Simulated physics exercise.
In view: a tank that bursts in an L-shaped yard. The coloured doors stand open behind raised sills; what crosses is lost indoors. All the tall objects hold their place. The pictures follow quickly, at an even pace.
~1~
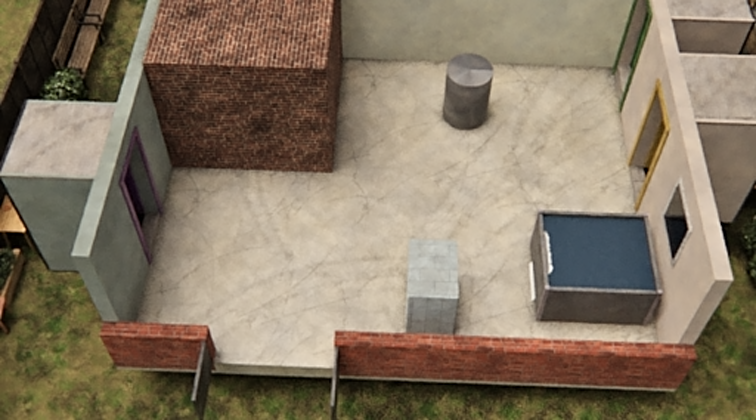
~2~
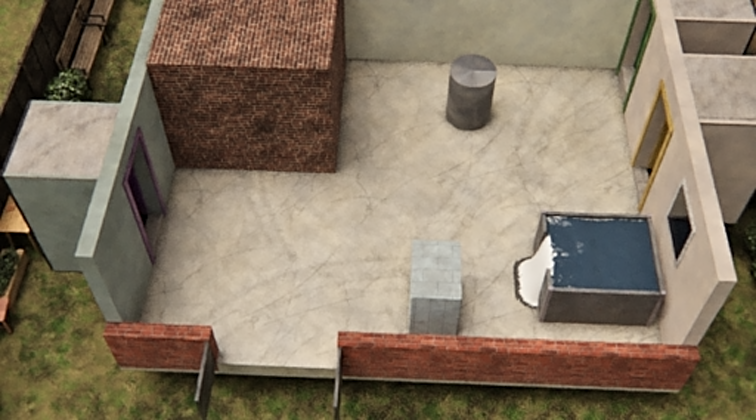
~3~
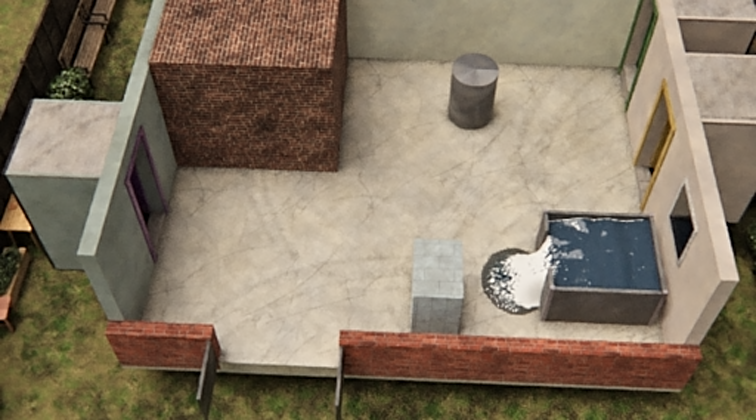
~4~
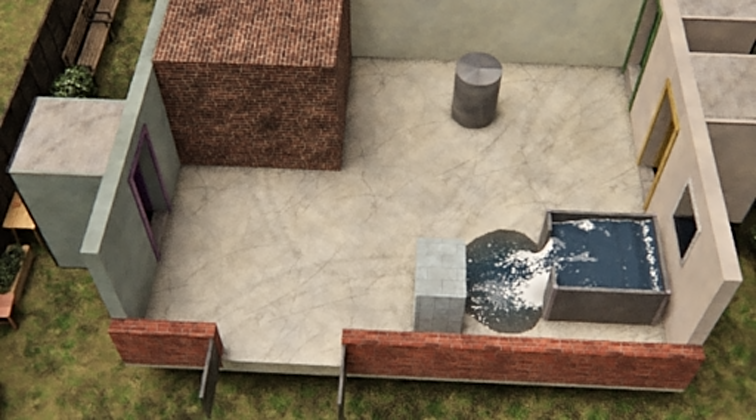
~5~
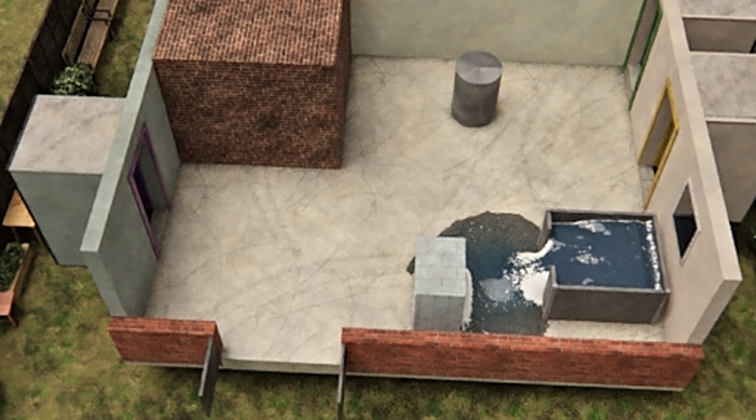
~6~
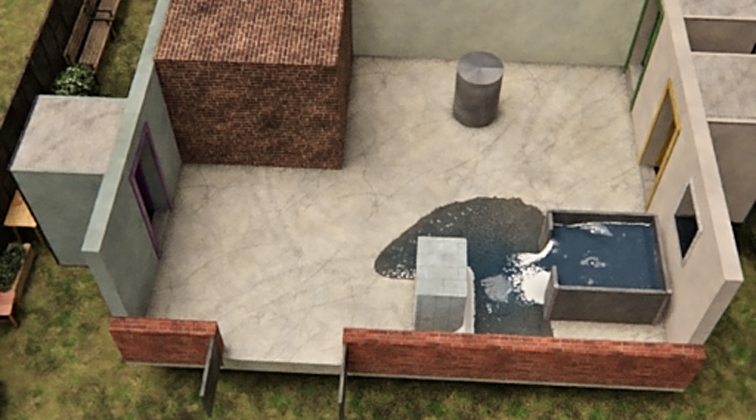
We see a walled yard with a brick block, a grey cylinder and a water tank at right, which bursts on its left side; water pours out, spreads left across the floor and flows around a pale grey block.
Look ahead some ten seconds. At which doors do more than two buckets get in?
The purple door admits no more than that; the yellow door admits no more than that; the green door admits no more than that.
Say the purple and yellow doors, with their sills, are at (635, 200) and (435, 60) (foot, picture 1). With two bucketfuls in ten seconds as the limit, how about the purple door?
One by one: The purple one keeps below it.
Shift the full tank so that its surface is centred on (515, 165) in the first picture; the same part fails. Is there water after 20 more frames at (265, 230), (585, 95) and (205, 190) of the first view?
As listed: Wet, clear, covered.
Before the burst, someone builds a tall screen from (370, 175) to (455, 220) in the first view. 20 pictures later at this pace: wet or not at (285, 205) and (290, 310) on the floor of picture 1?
As listed: Awash, under water.
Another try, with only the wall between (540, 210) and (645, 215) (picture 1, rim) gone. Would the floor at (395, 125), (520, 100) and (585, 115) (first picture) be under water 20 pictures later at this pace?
In that order: Wet, flooded, flooded.
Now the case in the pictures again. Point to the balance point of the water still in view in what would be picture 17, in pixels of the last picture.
Near (505, 270).
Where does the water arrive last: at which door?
It is the one in green.
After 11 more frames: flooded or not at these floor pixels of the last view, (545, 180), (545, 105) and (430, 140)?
In that order: Clear, not flooded, wet.
A moment on, water covers 25 % of the floor; the purple door not reached, the yellow door not reached, the green door not reached.
Next, water covers 50 % of the floor; the purple door not reached, the yellow door not reached, the green door not reached.
Then, water covers 60 % of the floor; the purple door wet at the sill, nothing in, the yellow door not reached, the green door not reached.
Later, water covers 70 % of the floor; the purple door under two buckets in, the yellow door wet at the sill, nothing in, the green door not reached.
In the end, water covers 90 % of the floor; the purple door under two buckets in, the yellow door wet at the sill, nothing in, the green door wet at the sill, nothing in.
